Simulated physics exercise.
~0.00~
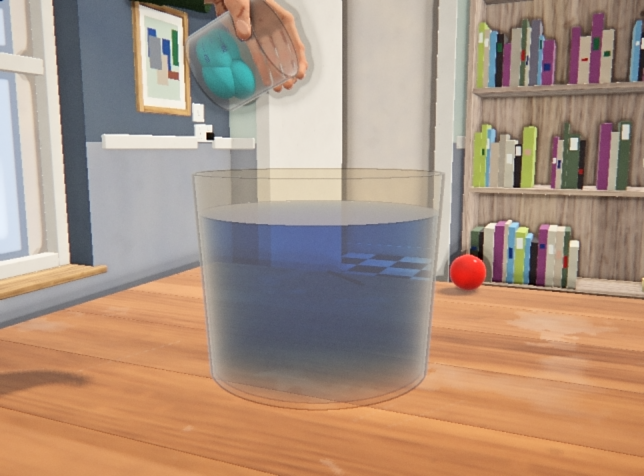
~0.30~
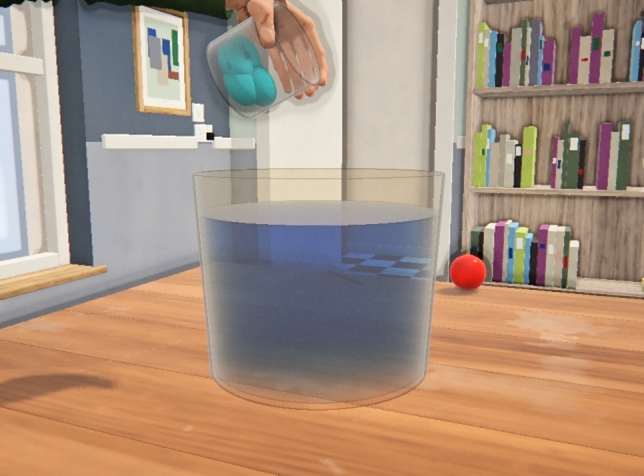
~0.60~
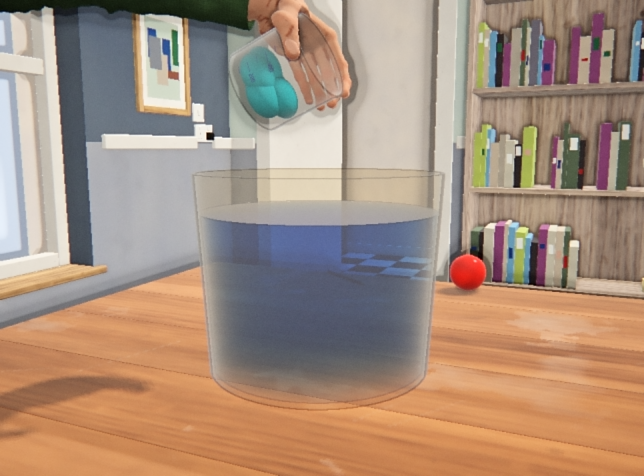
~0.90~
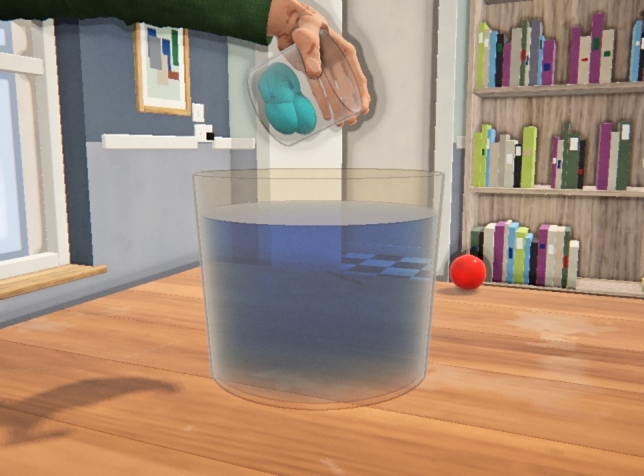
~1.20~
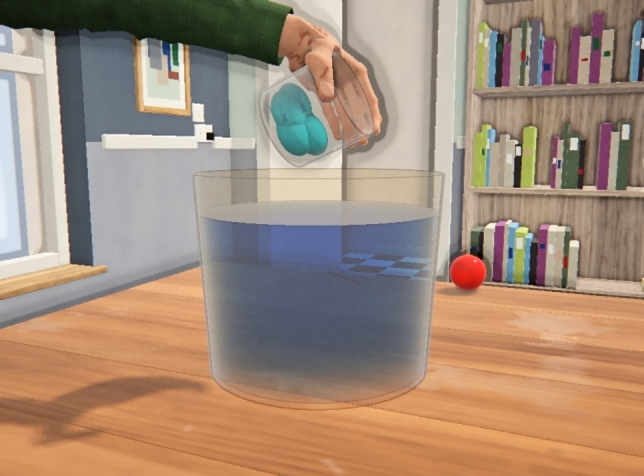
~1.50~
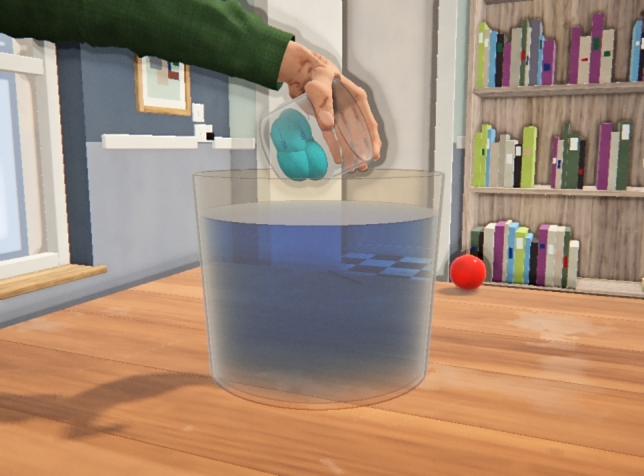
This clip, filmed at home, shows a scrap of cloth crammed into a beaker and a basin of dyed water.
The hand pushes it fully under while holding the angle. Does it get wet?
Yes: It becomes sodden.
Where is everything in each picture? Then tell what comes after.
The first picture shows beaker (244, 55) on its side; above the basin.
The second picture shows beaker (266, 62) on its side; scrap of cloth (244, 74); coming down.
The third picture shows beaker (288, 74) on its side; lower.
The fourth picture shows beaker (307, 90) on its side; scrap of cloth (284, 102); lower still.
The fifth picture shows beaker (318, 111) on its side; close to the surface.
The sixth picture shows beaker (319, 137) on its side; scrap of cloth (296, 148); just over the surface.
By 2.0 s, the beaker enters the dyed water.
By 2.6 s, dyed water pours in as the air escapes.
By 4.0 s, the beaker is under, flooded, and the scrap of cloth is wet.
